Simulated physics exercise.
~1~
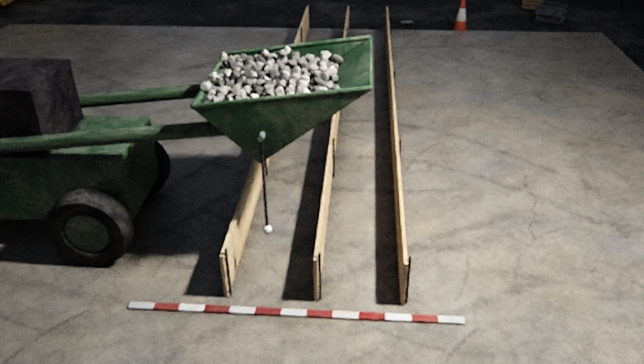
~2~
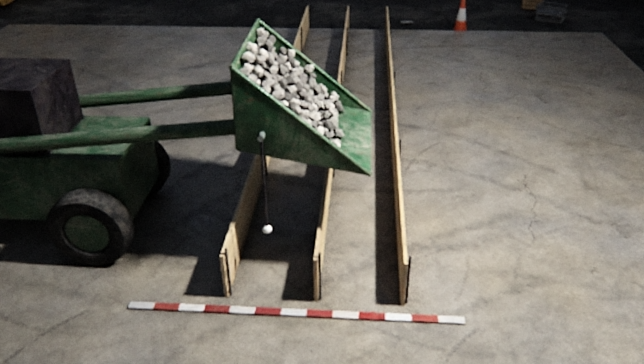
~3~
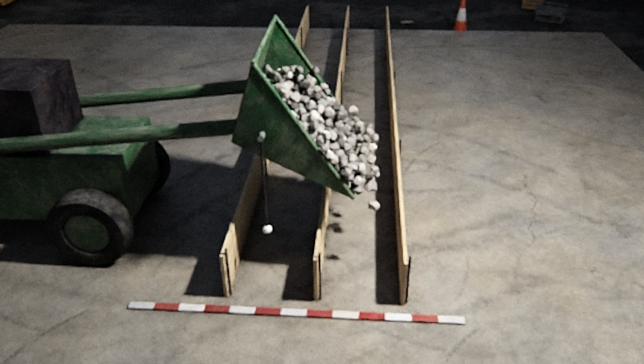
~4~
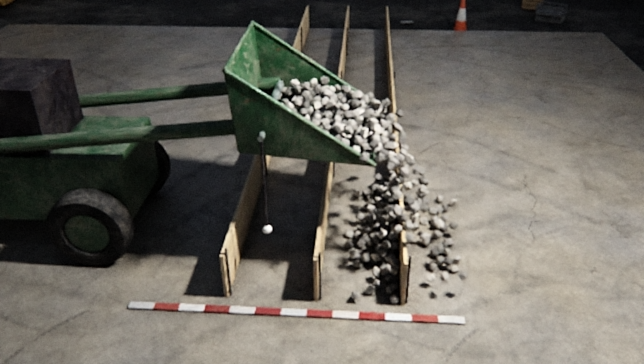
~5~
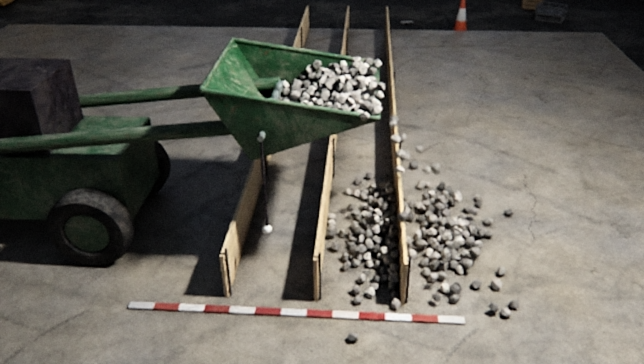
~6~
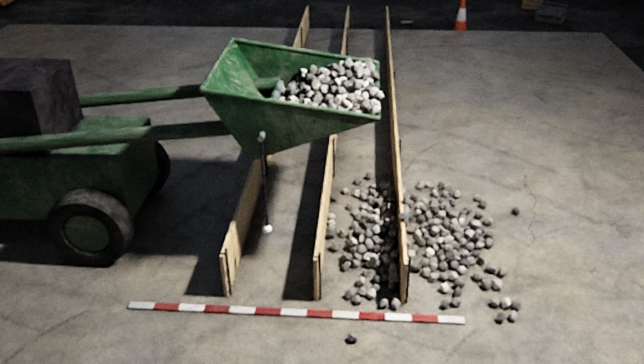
A green loader bucket tips stones around the last board, then levels back still partly full.
